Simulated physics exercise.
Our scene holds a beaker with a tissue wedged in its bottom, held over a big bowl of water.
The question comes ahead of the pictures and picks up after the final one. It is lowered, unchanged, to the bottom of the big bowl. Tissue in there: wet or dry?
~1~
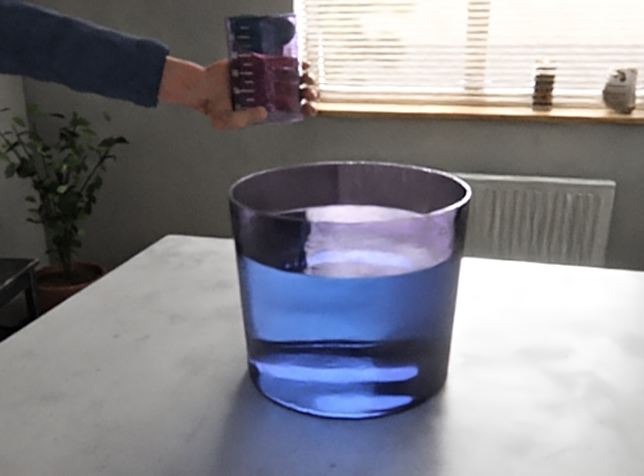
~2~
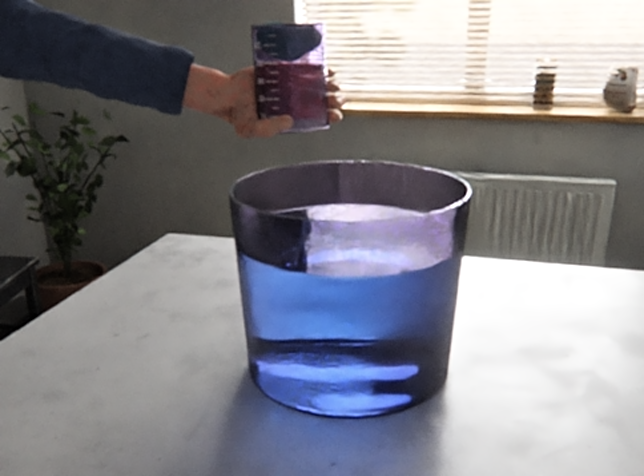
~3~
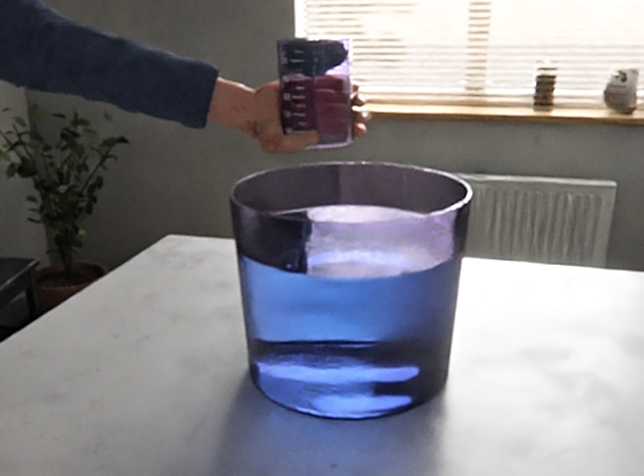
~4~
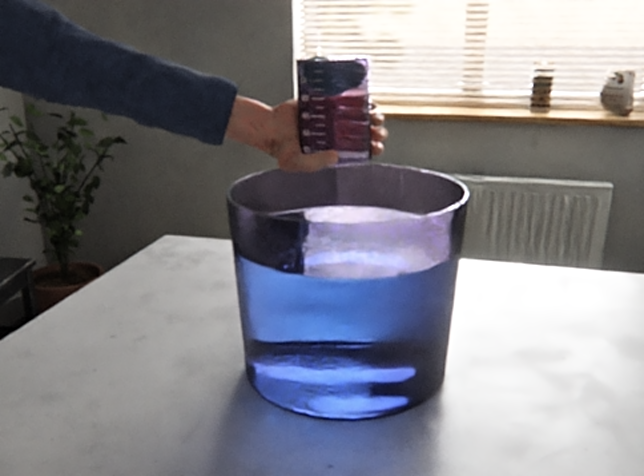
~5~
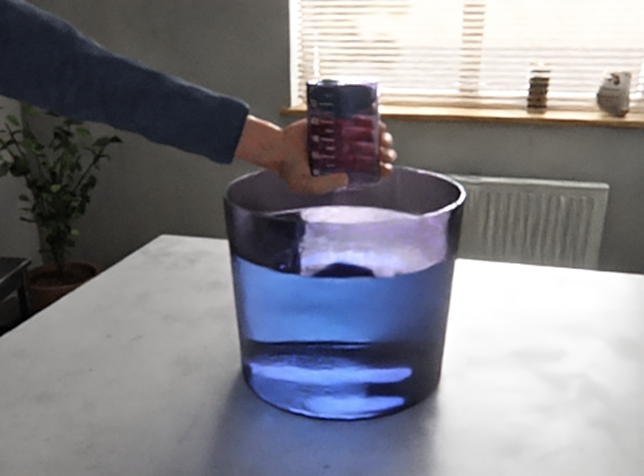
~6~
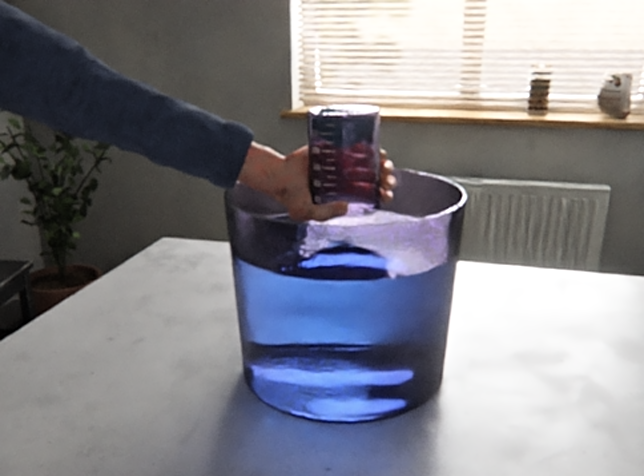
Dry.
A moment on, the beaker enters the water.
Further on, air is trapped inside and holds the level down.
When it is over, the beaker is under, still full of air, and the tissue is dry.
